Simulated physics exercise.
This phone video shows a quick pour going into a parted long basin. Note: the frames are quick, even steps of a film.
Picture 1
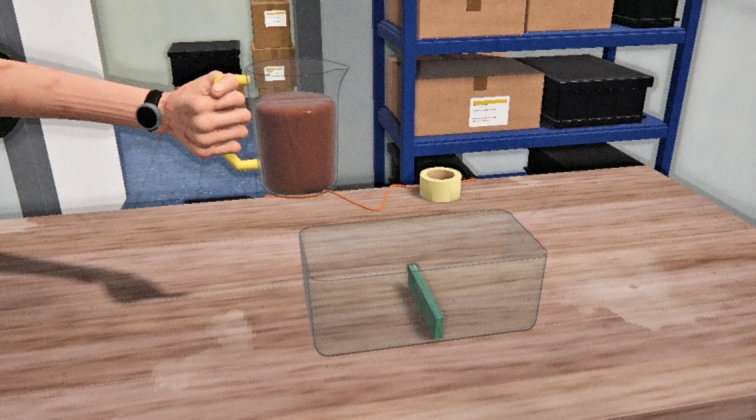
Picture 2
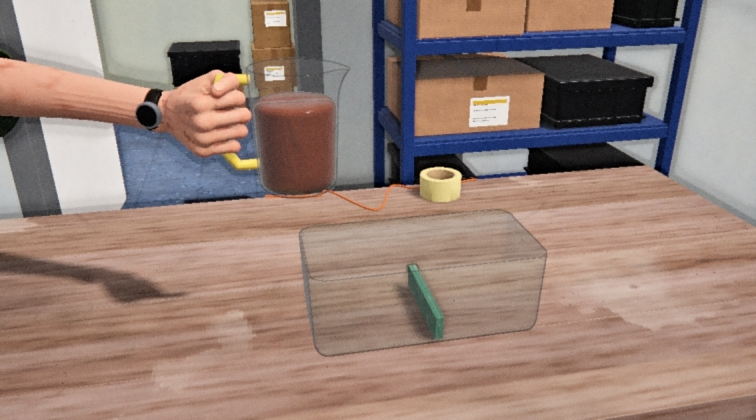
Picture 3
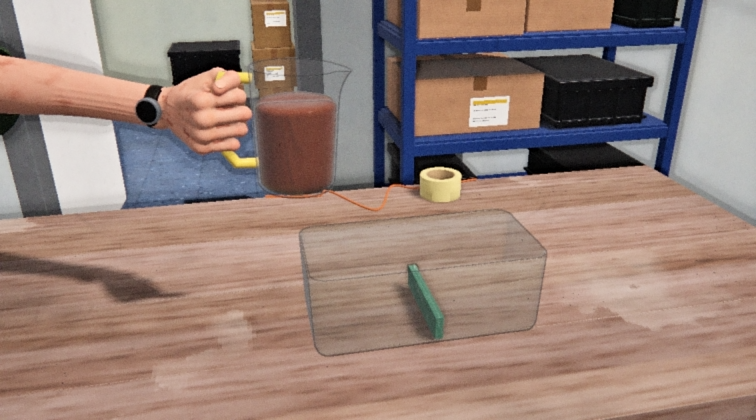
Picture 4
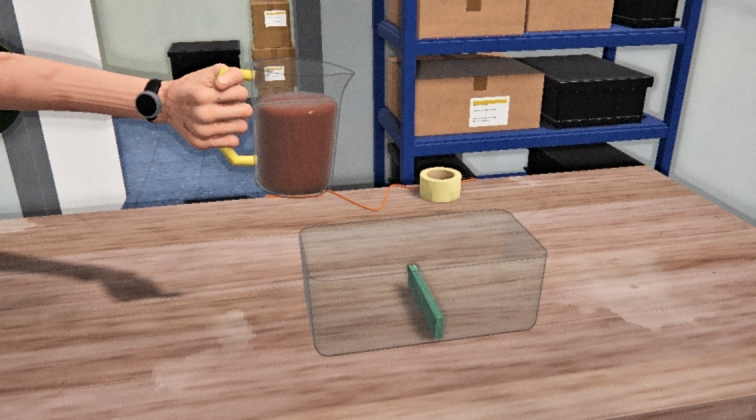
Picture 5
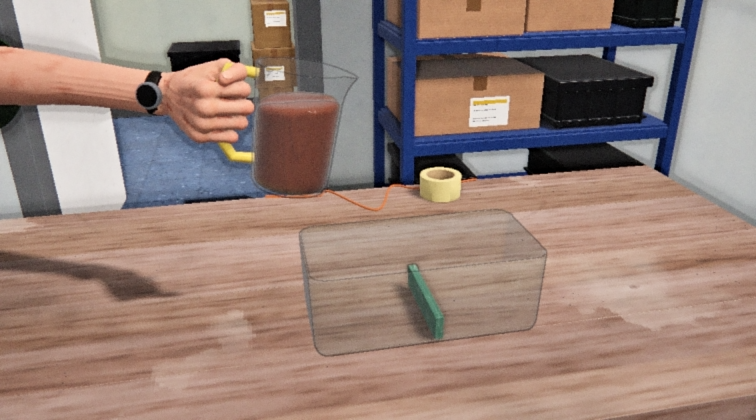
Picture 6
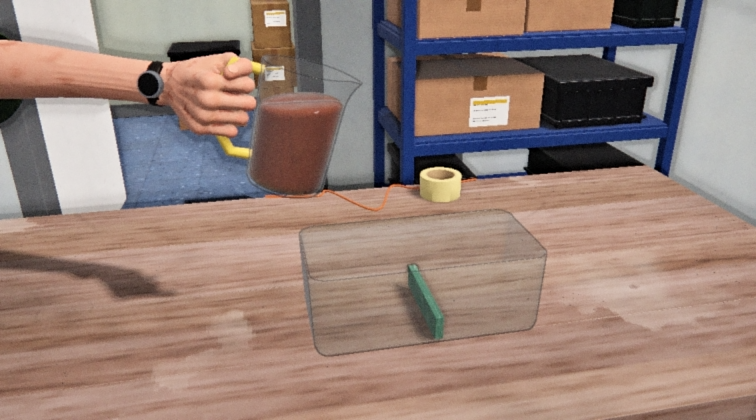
A hand wearing a dark watch held a clear pitcher of reddish-brown liquid by its yellow handle, kept it nearly still, then tilted it slightly rightward above a wooden table with a see-through divided basin.
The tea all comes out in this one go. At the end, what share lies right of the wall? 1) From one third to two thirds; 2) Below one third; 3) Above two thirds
From one third to two thirds (1).
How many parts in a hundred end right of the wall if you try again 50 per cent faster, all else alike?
50 per cent or thereabouts.
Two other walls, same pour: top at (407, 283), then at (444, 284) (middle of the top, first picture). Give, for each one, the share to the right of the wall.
Around 90 percent in try one and around 5 percent in try two.
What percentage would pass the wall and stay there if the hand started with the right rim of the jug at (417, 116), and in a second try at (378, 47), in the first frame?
The first start yields 95 per cent, the second 90 per cent.
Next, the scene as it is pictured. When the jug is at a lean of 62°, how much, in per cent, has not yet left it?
Remaining fraction: Approx. 95 %.
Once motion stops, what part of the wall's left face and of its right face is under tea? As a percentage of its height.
Left part: 40 per cent; right part: 60.
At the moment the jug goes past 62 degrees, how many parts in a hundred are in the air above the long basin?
Near 5 in a hundred.
A moment on, the jug is tipped part way and 93 per cent is still to pour, 0 is left of the wall and 0 right of it.
Next, the jug is tipped on its side and 48 per cent is still to pour, 8 is left of the wall and 21 right of it.
Then the jug is tipped on its side and 8 per cent is still to pour, 30 is left of the wall and 54 right of it.
Later the jug is tipped on its side and 1 per cent is still to pour, 44 is left of the wall and 54 right of it.
In the end 45 per cent lies left of the wall, 55 right of it and 1 outside.
